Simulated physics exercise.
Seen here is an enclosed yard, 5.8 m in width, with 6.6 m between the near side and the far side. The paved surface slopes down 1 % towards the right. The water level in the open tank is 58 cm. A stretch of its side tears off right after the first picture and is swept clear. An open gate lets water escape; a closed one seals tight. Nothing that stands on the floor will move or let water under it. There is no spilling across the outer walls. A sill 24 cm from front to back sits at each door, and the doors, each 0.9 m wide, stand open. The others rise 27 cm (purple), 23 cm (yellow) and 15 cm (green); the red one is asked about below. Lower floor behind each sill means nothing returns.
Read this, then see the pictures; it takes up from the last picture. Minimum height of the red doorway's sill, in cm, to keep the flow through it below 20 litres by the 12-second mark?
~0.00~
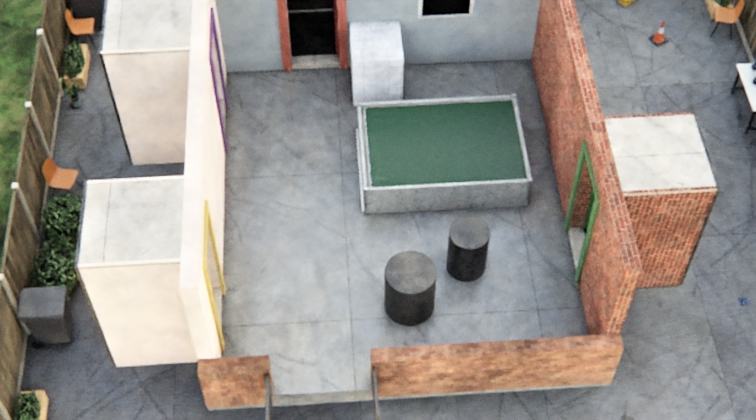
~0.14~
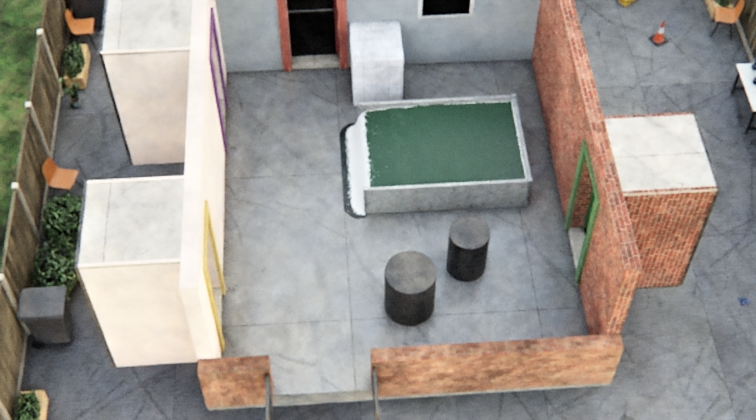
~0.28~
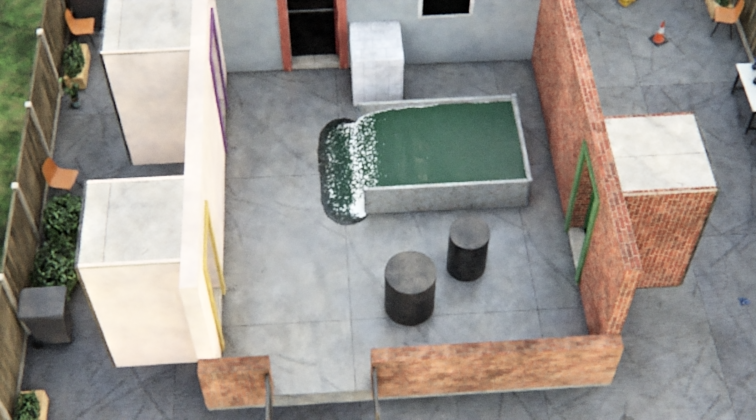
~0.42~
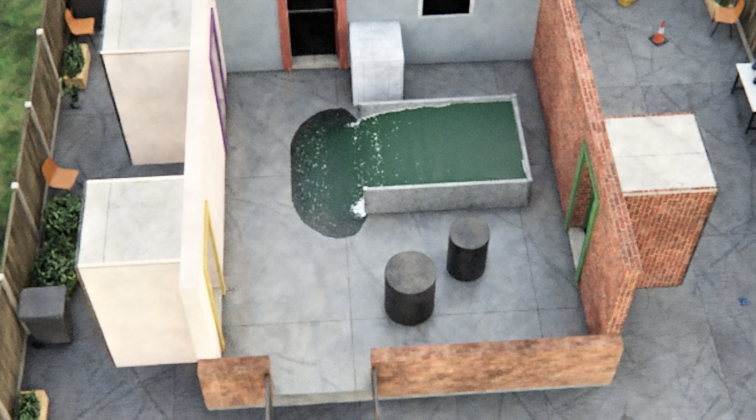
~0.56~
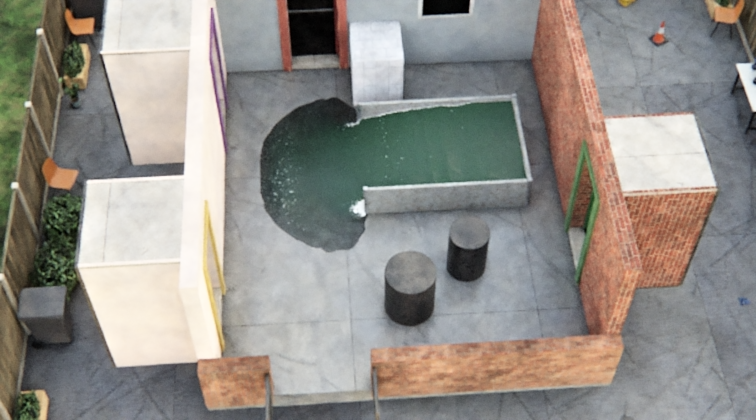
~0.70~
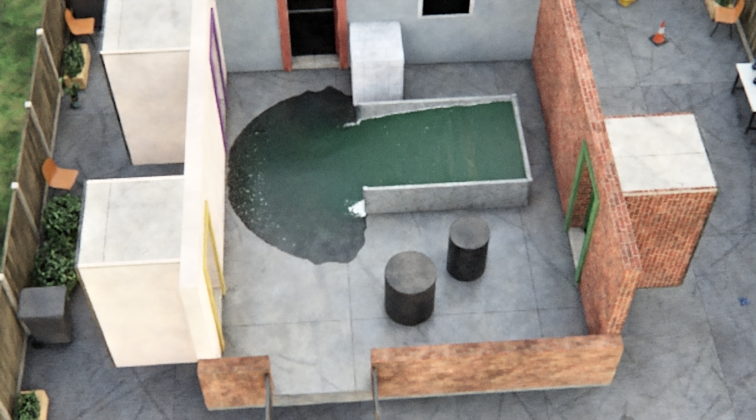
Roughly 20 cm.
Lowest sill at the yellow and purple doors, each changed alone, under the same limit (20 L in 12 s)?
You'd want some 8.5 cm at yellow and some 22 cm at purple.
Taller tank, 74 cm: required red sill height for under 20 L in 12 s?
It would take a step of about 27 cm.
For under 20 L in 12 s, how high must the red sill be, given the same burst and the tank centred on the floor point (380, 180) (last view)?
Then roughly 23 cm.
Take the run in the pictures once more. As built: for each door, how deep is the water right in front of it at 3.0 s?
In cm: Purple 24, red 13, yellow 12, green 0.
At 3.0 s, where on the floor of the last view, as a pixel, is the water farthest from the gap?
The tip of the flood lies near (222, 384).
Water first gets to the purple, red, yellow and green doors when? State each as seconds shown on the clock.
Front arrival: Purple 0.8 seconds, red 1.5 seconds, yellow 1.8 seconds, green 6.5 seconds.
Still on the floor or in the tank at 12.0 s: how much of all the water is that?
Around 74 percent is still there.
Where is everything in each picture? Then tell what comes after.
In the first frame, still water, 58 cm deep, in the open tank at (442, 144); the red door at (314, 30) is dry.
In the second frame, the gap is at (364, 162), the front 0.3 m out at (352, 211); the back of the open tank holds 58 cm.
In the third frame, the gap is at (364, 163), the front 0.7 m out at (327, 203); the back of the open tank holds 58 cm.
In the fourth frame, the gap is at (364, 164), the front 1.2 m out at (299, 205); the back of the open tank holds 58 cm.
In the fifth frame, the gap is at (364, 164), the front 1.7 m out at (267, 195); the back of the open tank holds 58 cm.
In the sixth frame, water pours out at (364, 164) and has run 2.3 m, to (235, 200); about 6 cm deep outside, 58 cm at the back; 0.9 m in a straight line remain to the red door at (314, 30).
After 1.4 s water covers 30 % of the floor, deepest (34 cm) near (236, 181); it has not reached the red door.
After 3.0 s water covers 40 % of the floor, deepest (38 cm) near (227, 76); 13 cm at the red door, 0 litres in over its 11 cm sill.
After 12.0 s water covers 95 % of the floor, deepest (10 cm) near (552, 165); 6 cm at the red door, 97 litres in over its 11 cm sill.
At the red door as built, the water arrived by 1.5 s and peaked near 22 cm at 4.8 s.
With a sill of 16.5 cm, 39 litres would have come in within the 12 s; with 22 cm, 15 litres. So under 20 litres takes about 20 cm.
